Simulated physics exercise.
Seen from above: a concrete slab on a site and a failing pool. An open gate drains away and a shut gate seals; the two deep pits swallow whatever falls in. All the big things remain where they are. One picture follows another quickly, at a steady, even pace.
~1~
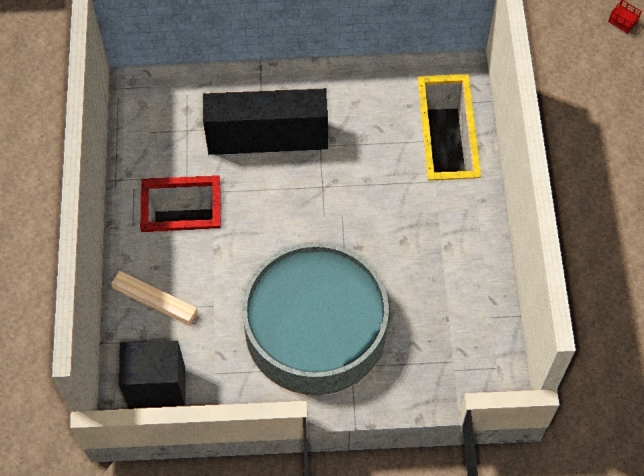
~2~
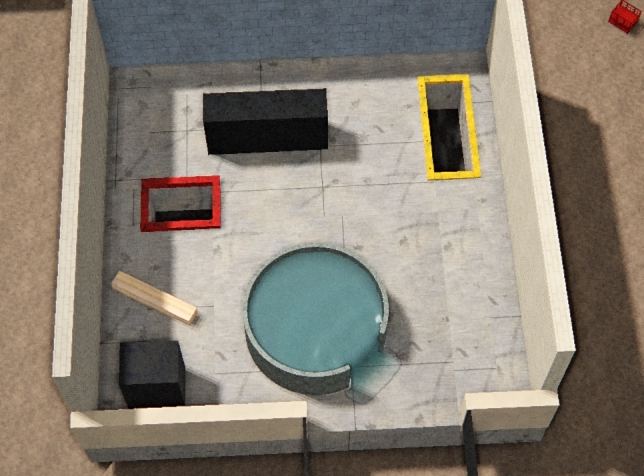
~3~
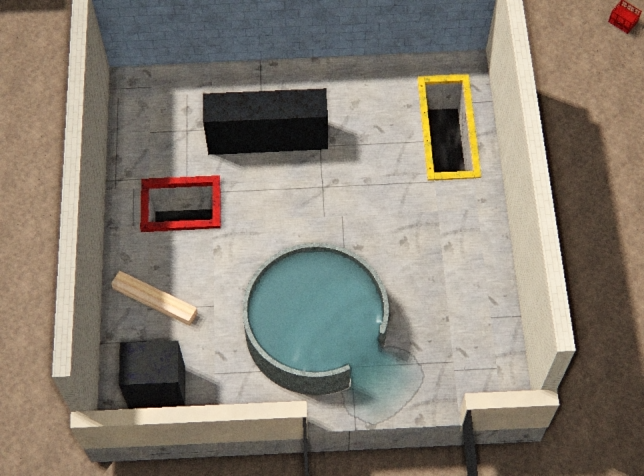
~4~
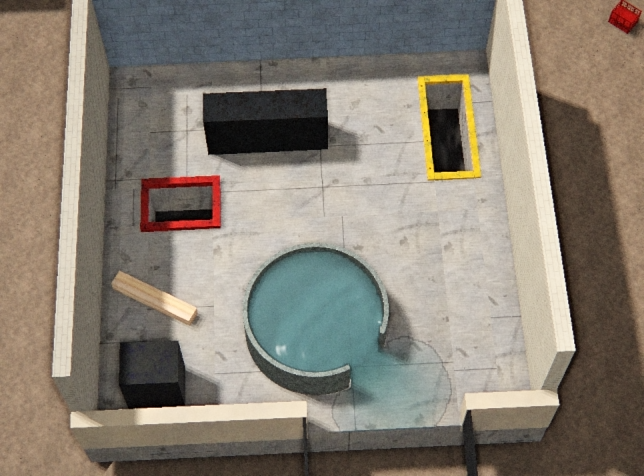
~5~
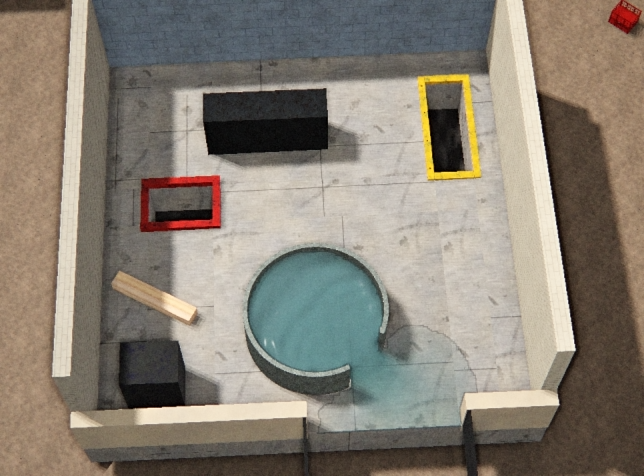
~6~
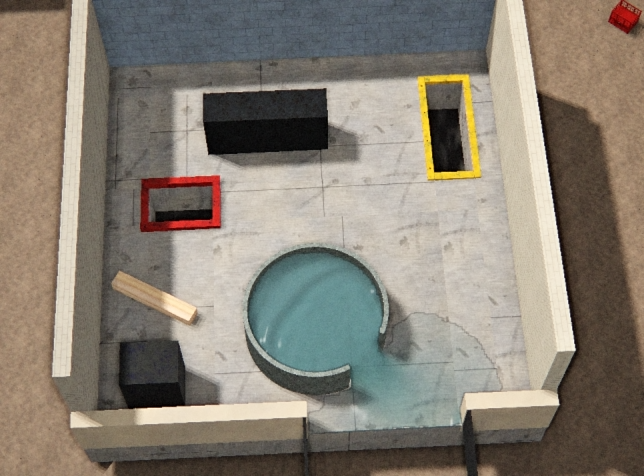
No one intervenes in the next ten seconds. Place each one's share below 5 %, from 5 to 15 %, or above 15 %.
Result: The gate drains a share exceeding fifteen per cent, the yellow pit drains a share short of five per cent, the red pit drains a share short of five per cent.
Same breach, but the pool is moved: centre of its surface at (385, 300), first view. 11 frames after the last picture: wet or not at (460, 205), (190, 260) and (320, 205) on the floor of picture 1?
In order: Inundated, then unflooded, then unflooded.
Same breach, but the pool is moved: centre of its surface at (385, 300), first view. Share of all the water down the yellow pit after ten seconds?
Within ten seconds the yellow pit collects 12 percent of the total.
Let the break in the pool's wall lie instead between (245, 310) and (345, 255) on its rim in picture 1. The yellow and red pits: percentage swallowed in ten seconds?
Yellow 6 %, red 14 %.
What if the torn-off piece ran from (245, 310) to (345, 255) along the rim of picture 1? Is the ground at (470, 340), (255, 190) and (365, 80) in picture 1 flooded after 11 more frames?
Going point by point: Left unwetted, waterlogged, waterlogged.
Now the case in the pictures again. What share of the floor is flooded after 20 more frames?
That works out to some 25 in a hundred.
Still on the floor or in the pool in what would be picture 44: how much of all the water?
Estimate: Close to 52 %.
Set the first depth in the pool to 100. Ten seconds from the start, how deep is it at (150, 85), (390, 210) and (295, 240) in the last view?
The three come to near 0, 4 and 2 per cent respectively.
A moment on, water covers 10 % of the floor; the gate 13 %, the yellow pit 0 %, the red pit 0 %.
Next, water covers 10 % of the floor; the gate 23 %, the yellow pit 0 %, the red pit 0 %.
Then, water covers 25 % of the floor; the gate 34 %, the yellow pit 0 %, the red pit 0 %.
Later, water covers 40 % of the floor; the gate 46 %, the yellow pit 2 %, the red pit 0 %.
In the end, water covers 60 % of the floor; the gate 55 %, the yellow pit 2 %, the red pit 0 %.
